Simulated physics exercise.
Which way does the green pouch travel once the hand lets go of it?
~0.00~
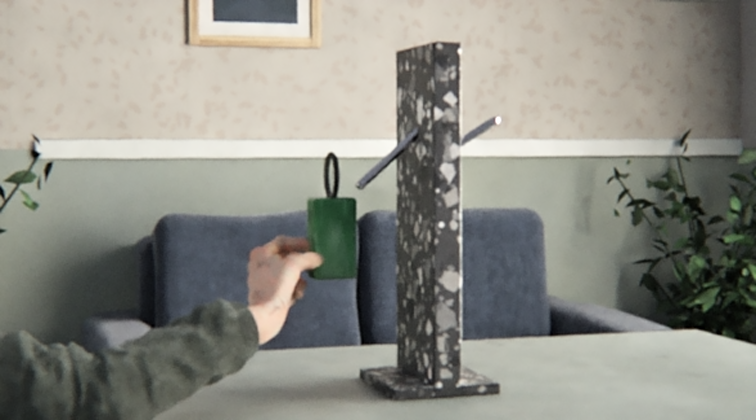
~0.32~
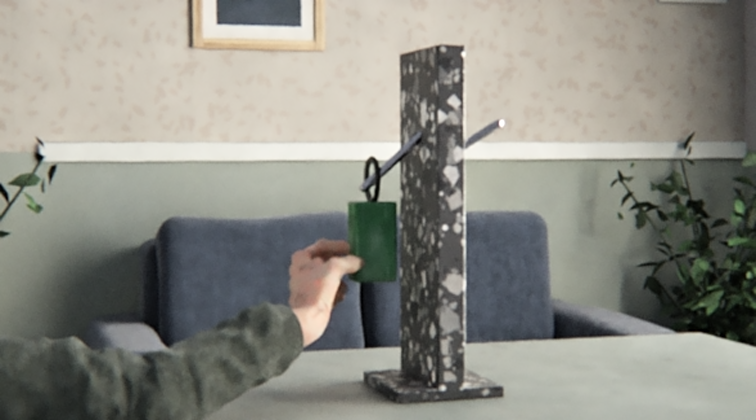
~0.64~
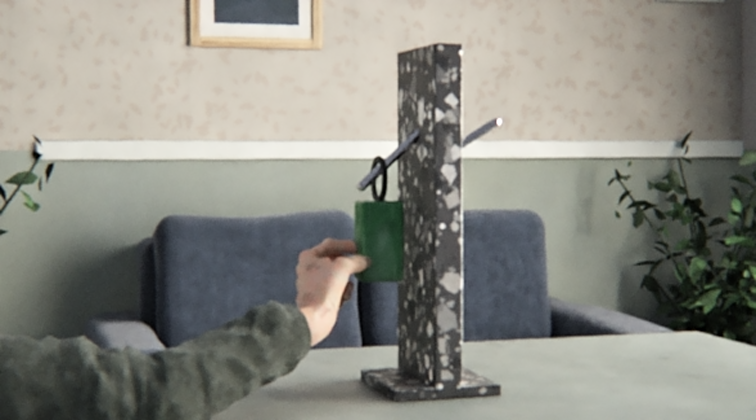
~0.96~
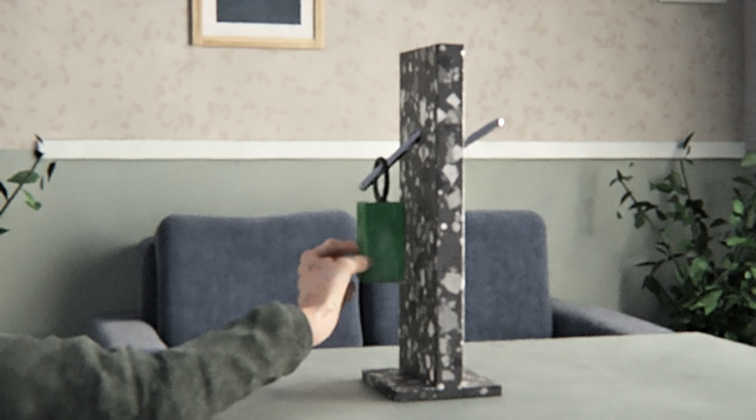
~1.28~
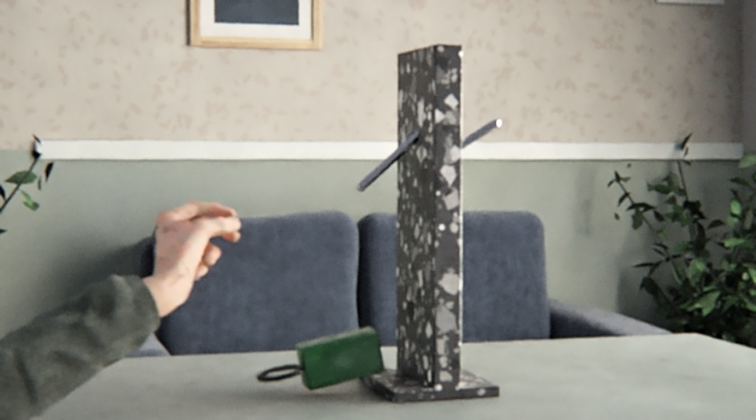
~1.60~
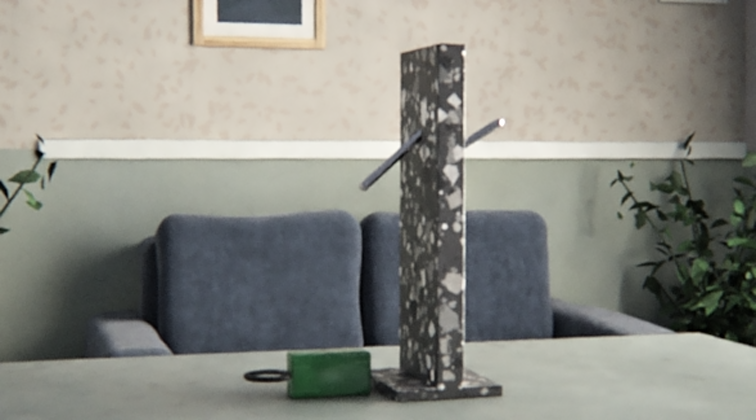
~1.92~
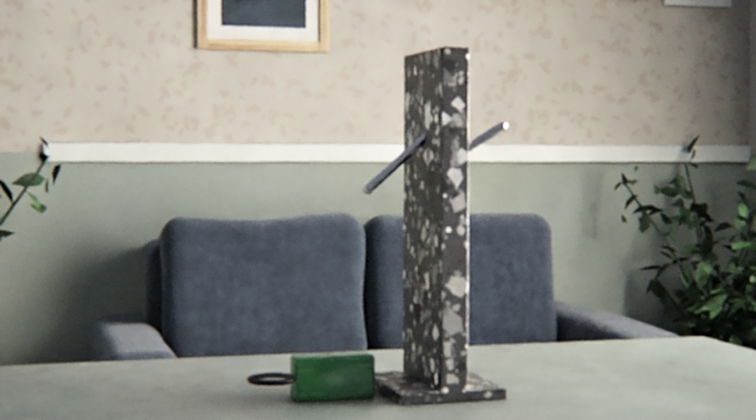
The green pouch moves down, dropping from beside the peg to the table.
